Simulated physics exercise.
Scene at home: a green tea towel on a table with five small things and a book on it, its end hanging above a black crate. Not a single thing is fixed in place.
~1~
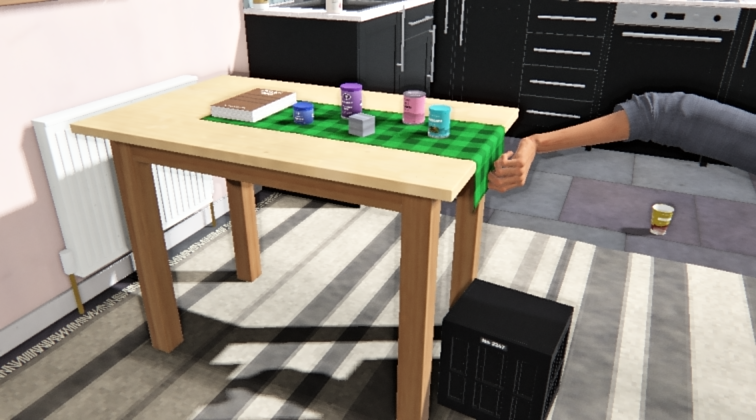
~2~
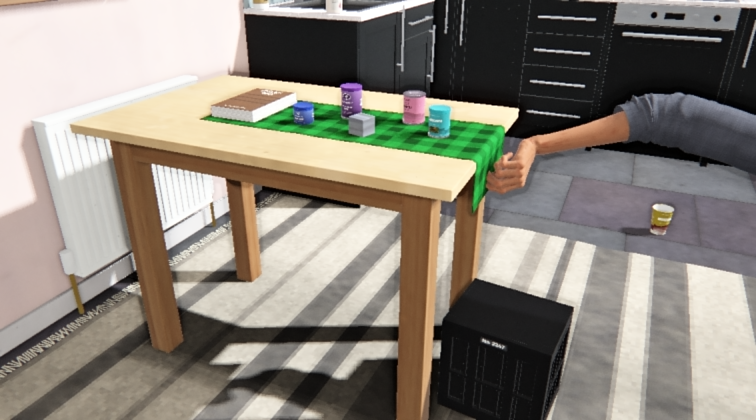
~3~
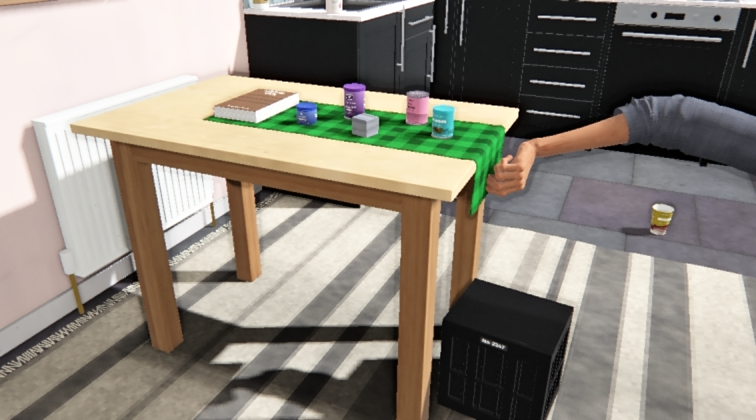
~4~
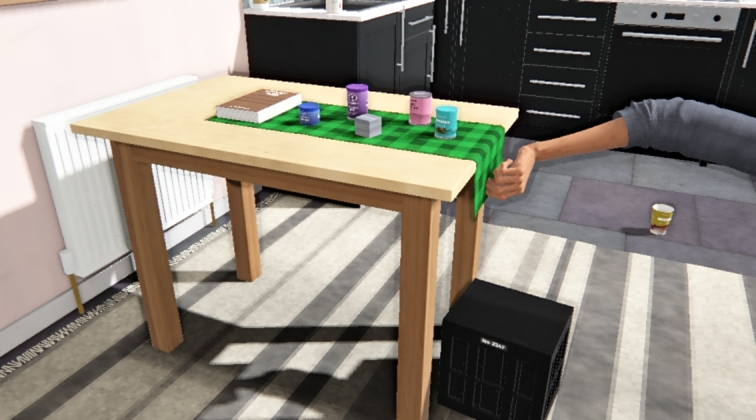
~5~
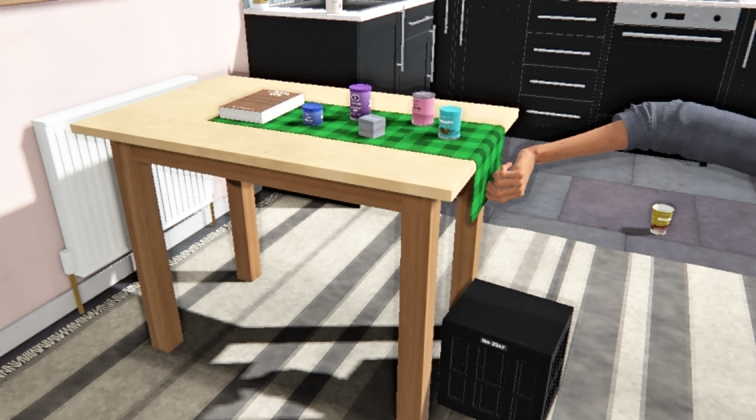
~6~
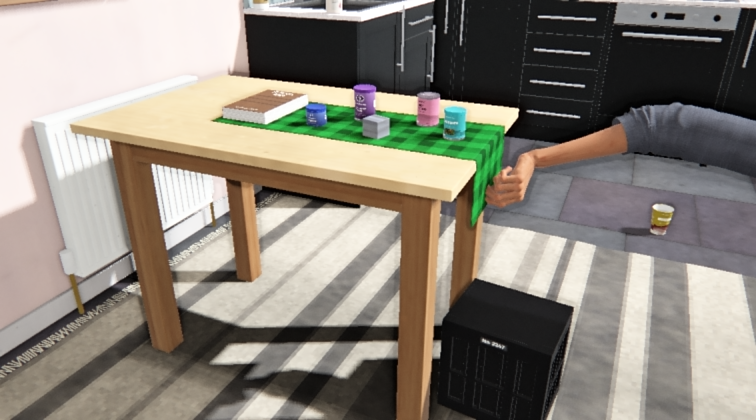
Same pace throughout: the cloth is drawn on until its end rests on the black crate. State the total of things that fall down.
It sends three things down.
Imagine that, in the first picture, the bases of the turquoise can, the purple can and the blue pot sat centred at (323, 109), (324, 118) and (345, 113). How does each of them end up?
Here's the result: The turquoise can remains in place, the purple can remains in place and the blue pot remains in place.
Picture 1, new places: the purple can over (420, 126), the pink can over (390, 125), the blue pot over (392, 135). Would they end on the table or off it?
Purple can: Off. Pink can: Off. Blue pot: Off.
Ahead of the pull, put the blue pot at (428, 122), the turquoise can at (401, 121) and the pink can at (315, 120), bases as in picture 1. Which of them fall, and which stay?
Of the three, the blue pot ends off the top, the turquoise can ends off the top and the pink can stays aloft.
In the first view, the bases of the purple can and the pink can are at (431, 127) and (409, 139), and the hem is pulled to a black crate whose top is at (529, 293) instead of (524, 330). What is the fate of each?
The purple can goes over, the pink can tumbles off.
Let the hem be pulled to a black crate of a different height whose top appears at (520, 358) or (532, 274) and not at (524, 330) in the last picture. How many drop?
That would be 4 and 1.
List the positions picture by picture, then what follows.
In the first frame, hem (473, 213); turquoise can (440, 107); pink can (414, 93); grey cube (362, 116); purple can (351, 86); blue pot (303, 105); top of the crate (524, 330).
In the second frame, hem (472, 213); turquoise can (440, 107).
In the third frame, hem (470, 216); pink can (418, 94).
In the fourth frame, hem (474, 221); grey cube (368, 117); top of the crate (524, 330).
In the fifth frame, hem (469, 224); purple can (360, 87).
In the sixth frame, hem (470, 228); turquoise can (456, 109); pink can (429, 95); grey cube (376, 118); purple can (365, 87); blue pot (316, 106).
Early on, hem near (484, 258); turquoise can gone.
Midway, hem near (481, 295); turquoise can and pink can gone.
Finally, hem on the crate; turquoise can, pink can and grey cube gone. Over the edge go three.
